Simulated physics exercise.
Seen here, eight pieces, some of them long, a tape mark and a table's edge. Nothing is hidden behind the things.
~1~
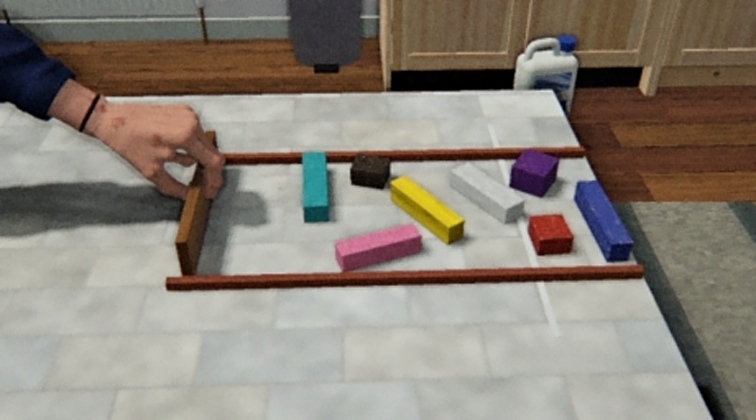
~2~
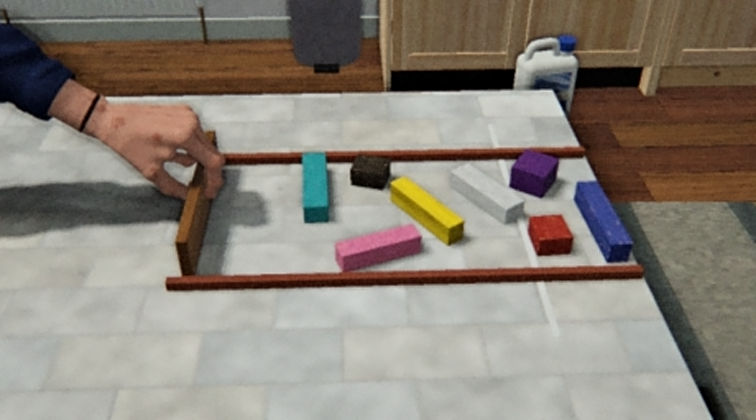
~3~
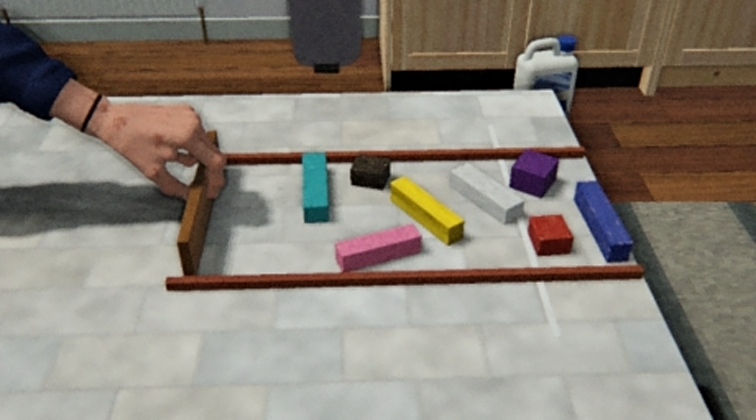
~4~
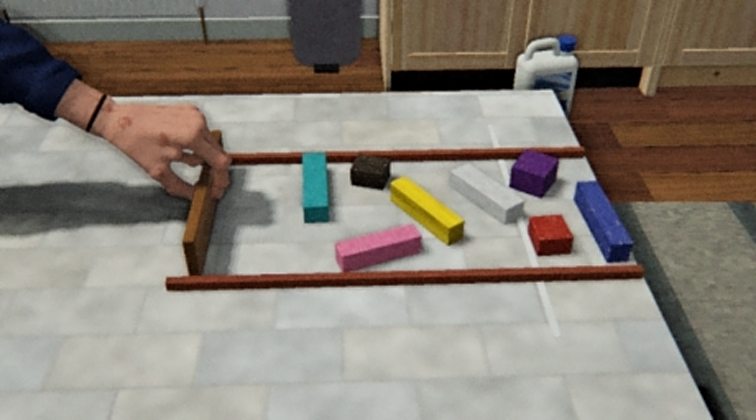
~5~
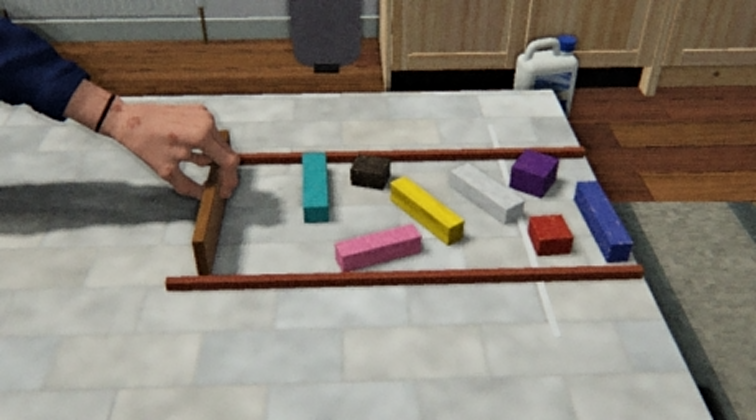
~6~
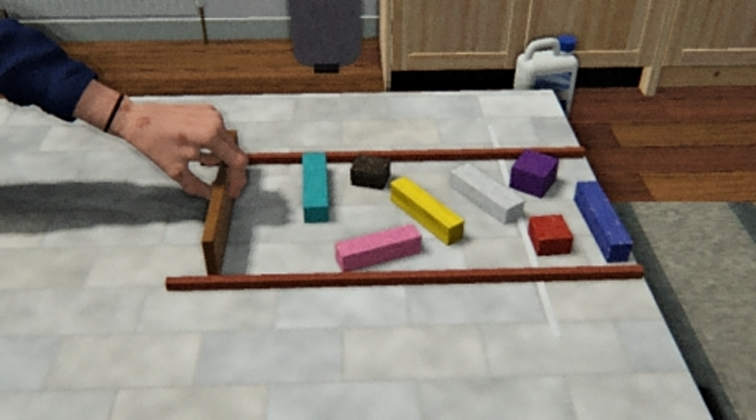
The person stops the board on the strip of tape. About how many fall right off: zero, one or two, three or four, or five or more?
In the end the number that fall off is one or two.
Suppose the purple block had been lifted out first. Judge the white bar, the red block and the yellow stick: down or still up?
The white bar survives; the red block remains up; the yellow stick stays on.
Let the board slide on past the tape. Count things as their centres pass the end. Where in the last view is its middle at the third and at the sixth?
First at (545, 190), next at (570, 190).
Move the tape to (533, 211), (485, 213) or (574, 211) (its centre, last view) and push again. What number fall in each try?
It would be 2, 0 and 6.
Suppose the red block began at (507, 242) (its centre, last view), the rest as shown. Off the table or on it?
It does not fall.
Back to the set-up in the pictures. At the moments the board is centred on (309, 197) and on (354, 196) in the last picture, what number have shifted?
1 and 3.
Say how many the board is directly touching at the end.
The number is 2.
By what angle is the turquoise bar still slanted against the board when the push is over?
About 0°.
Soon after, none off yet; blue bar at rest near (602, 220); purple block at rest near (534, 174); red block at rest near (550, 235).
At rest, the number that fall off is one or two; fallen, blue bar.
